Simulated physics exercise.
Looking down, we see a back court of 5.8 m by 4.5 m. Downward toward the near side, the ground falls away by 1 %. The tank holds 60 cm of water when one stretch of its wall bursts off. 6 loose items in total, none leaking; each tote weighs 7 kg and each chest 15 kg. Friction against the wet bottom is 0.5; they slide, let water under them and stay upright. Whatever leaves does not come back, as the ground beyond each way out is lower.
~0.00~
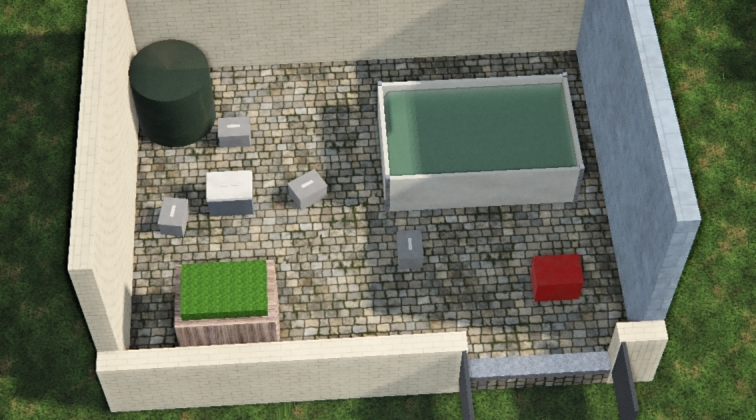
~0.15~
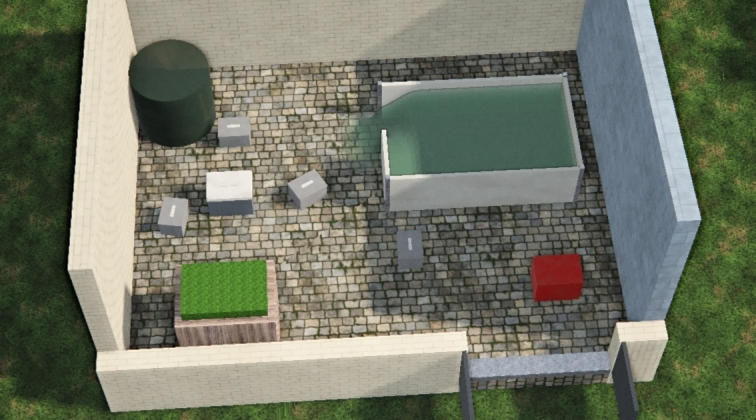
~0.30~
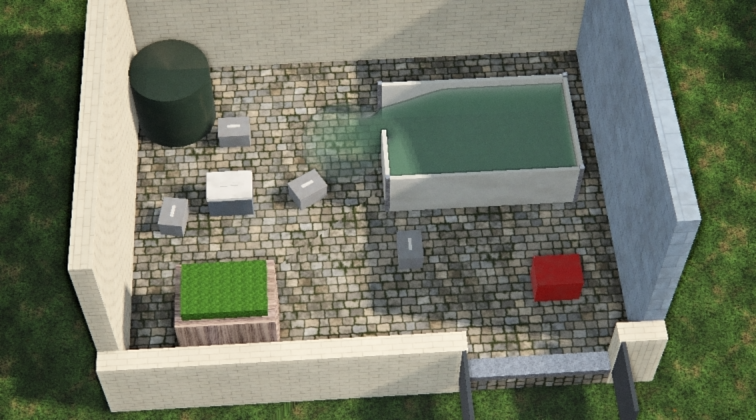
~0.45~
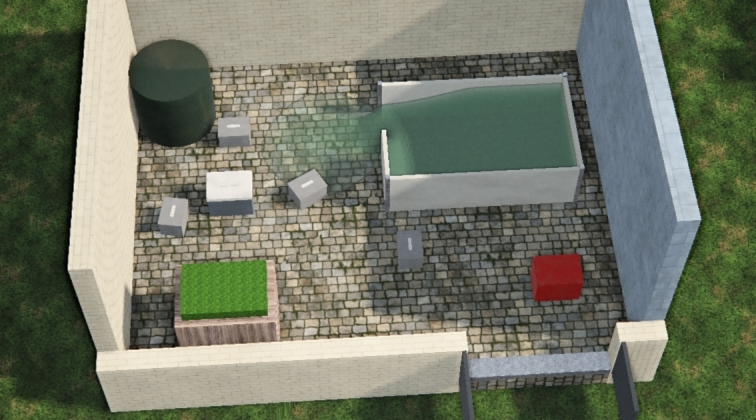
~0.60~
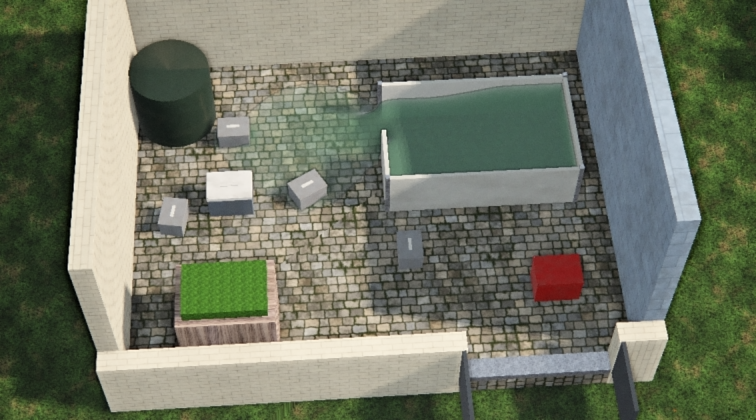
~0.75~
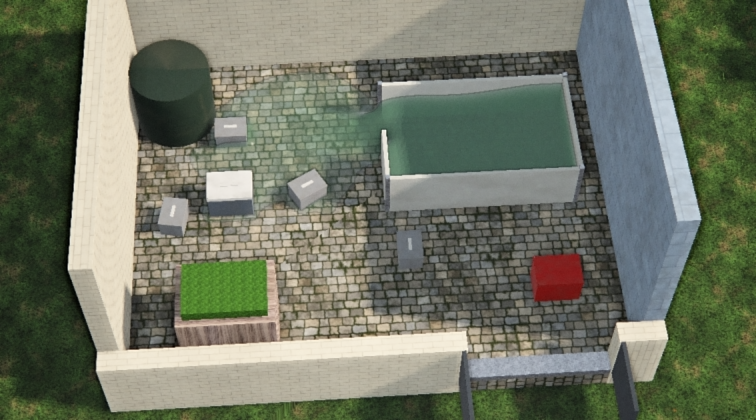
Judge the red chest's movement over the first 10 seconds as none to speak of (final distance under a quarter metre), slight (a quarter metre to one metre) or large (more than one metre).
Its movement is none to speak of.
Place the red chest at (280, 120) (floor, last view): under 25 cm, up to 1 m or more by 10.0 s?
In the end it is hauled off.
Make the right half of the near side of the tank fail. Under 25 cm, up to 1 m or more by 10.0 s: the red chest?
After that, the red chest is washed away.
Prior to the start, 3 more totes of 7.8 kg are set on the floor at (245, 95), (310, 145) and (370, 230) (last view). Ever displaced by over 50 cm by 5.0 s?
Going one by one: Too far, too far, not far enough.
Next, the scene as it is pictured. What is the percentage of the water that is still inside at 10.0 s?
Some 94 per cent remains.
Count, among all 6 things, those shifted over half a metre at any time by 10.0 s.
The number is 4.
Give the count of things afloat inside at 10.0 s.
Total: 3.
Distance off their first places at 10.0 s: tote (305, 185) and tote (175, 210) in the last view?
40 cm and 200 cm, respectively.
After 2.0 s the red chest is near (558, 269), 0.0 m from its start, aground; 0 of 6 are out; 2 afloat.
After 4.5 s the red chest is near (558, 269), 0.0 m from its start, aground; 0 of 6 are out; 2 afloat.
After 7.0 s the red chest is near (558, 269), 0.0 m from its start, aground; 0 of 6 are out; 2 afloat.
After 10.0 s the red chest is near (558, 269), 0.0 m from its start, aground; 0 of 6 are out; 3 afloat.
